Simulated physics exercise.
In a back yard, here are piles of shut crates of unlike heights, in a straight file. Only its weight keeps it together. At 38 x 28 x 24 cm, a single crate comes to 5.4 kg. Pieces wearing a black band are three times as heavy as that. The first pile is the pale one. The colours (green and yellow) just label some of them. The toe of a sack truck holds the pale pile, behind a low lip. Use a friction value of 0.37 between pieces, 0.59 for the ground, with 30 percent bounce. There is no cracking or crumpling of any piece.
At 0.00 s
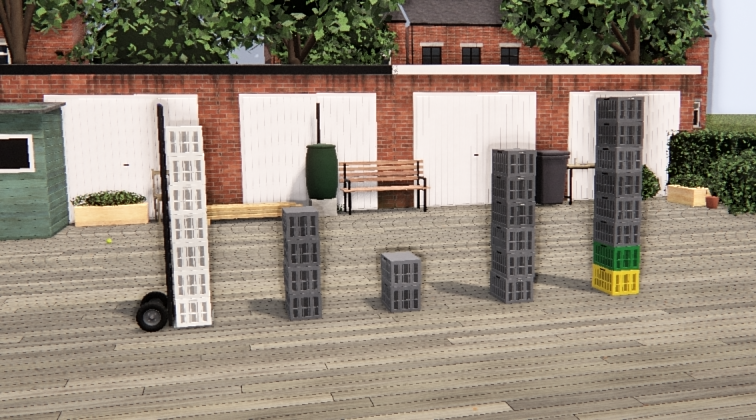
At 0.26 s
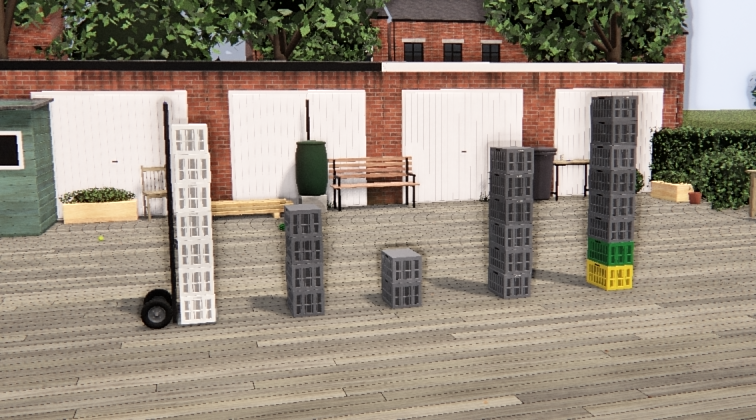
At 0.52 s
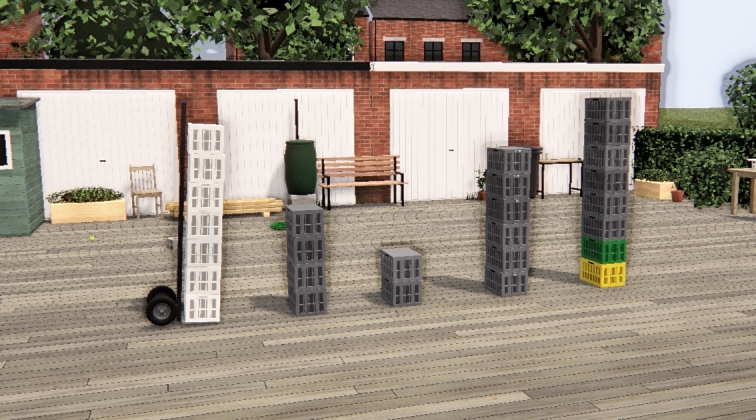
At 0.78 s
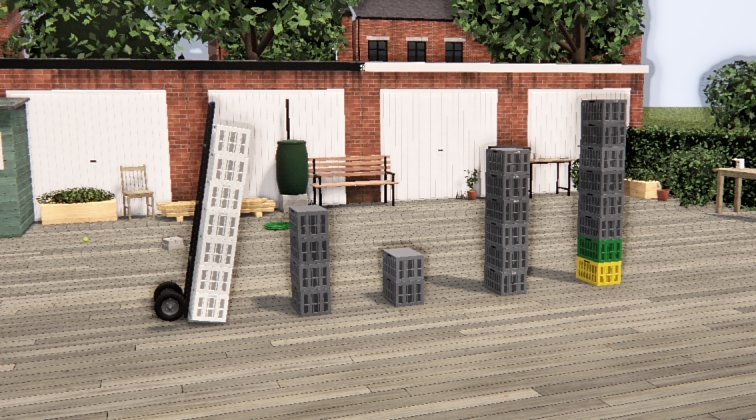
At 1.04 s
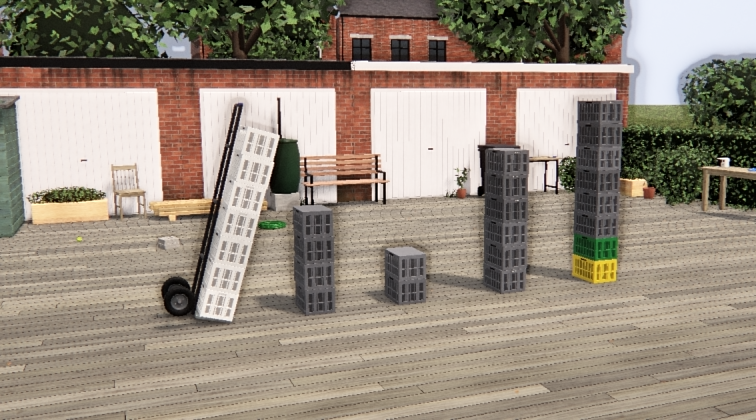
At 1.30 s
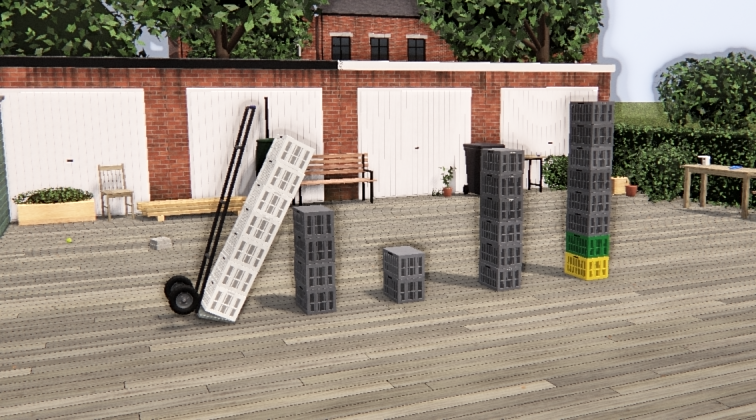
The tall white stack of crates on a hand truck stood upright at first, then leaned to the right along with the truck, tilting further than its frame toward the shorter grey stack beside it.
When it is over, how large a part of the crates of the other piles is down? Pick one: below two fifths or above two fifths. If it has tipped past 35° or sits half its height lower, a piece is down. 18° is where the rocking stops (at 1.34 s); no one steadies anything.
Below two fifths.
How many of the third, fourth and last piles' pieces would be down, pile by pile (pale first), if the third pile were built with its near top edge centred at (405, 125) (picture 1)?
You'd get third 7, fourth 5 and last 7.
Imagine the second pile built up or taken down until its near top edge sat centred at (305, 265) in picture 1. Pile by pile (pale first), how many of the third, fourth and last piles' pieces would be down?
Counts down - third: 0; fourth: 0; last: 0.
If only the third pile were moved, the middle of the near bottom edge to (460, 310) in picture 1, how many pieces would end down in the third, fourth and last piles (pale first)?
The third pile ends with 0 down, the fourth with 0, the last with 0.
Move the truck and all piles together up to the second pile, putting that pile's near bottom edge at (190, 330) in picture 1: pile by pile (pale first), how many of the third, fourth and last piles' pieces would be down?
Pile by pile, third 0, fourth 0, last 0.
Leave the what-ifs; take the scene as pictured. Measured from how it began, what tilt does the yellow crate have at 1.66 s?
About 0 degrees.
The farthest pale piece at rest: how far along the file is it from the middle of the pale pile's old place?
Distance: Near 280 cm.
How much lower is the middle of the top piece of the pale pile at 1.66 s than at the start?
About 50 cm.
After 1.66 s, 7 of the pale pile down; none of the 20 other crates down, 3 disturbed.
After 2.24 s, 7 of the pale pile down; 3 of the 20 other crates down.
At rest (4.0 s), 7 of the pale pile down; 3 of the 20 other crates down; green crate unmoved; yellow crate unmoved. That is 15 per cent. As the last picture would show them, middles, green crate near (587, 244), yellow crate near (586, 265).
